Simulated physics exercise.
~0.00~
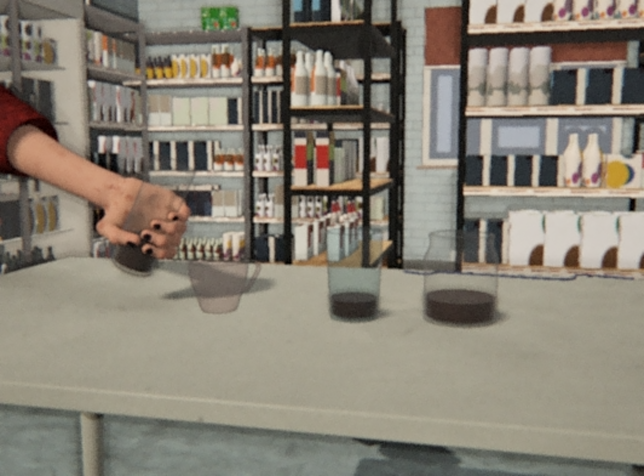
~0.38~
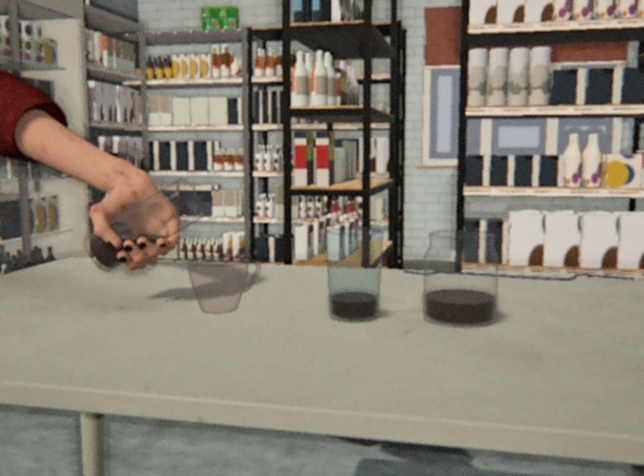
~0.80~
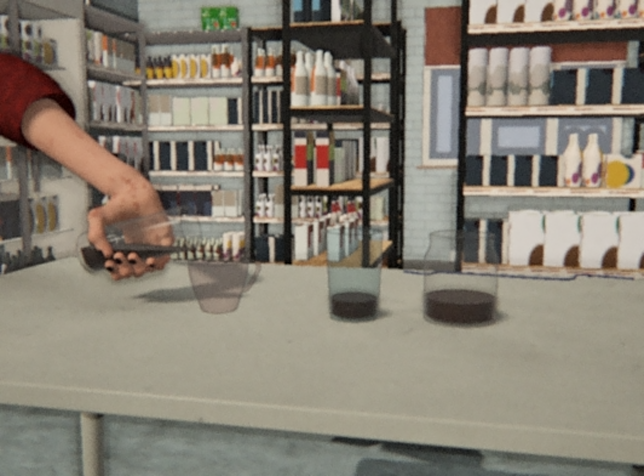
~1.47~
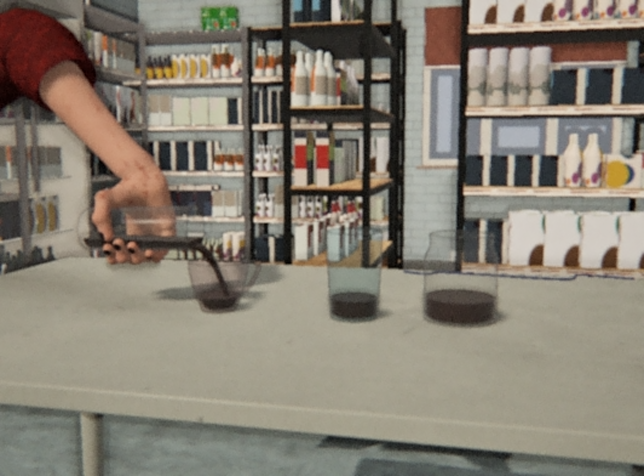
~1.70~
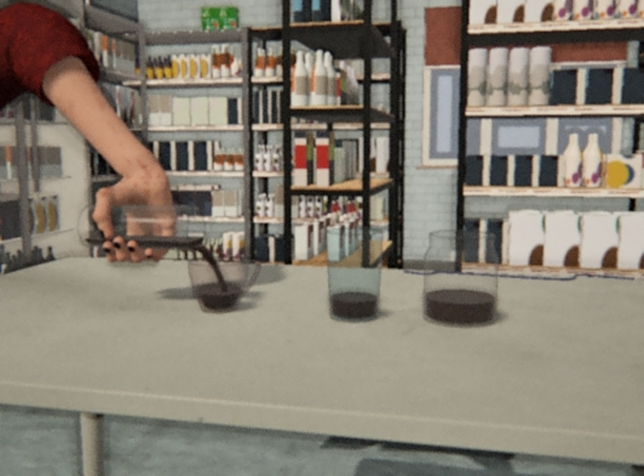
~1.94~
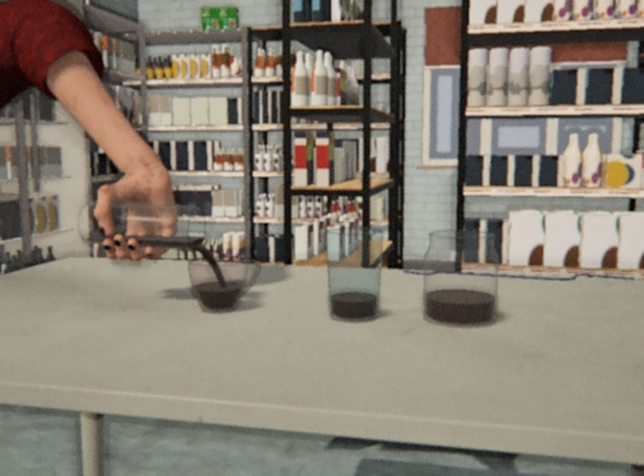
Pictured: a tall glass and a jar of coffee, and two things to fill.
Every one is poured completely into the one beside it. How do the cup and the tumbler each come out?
I expect the cup will keep it all in; I expect the tumbler will keep it all in.
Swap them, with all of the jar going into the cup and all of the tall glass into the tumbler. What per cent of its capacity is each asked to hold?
That comes to some 60 per cent for the first, and some 40 per cent for the second.
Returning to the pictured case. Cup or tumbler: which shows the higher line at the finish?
The tumbler.
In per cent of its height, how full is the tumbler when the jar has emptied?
Close to 60 in every hundred of its height.
After 2.3 s, the cup is about half full.
After 3.3 s, the cup is about two thirds full.
After 9.1 s, the cup is about two thirds full; the tumbler is about two thirds full.
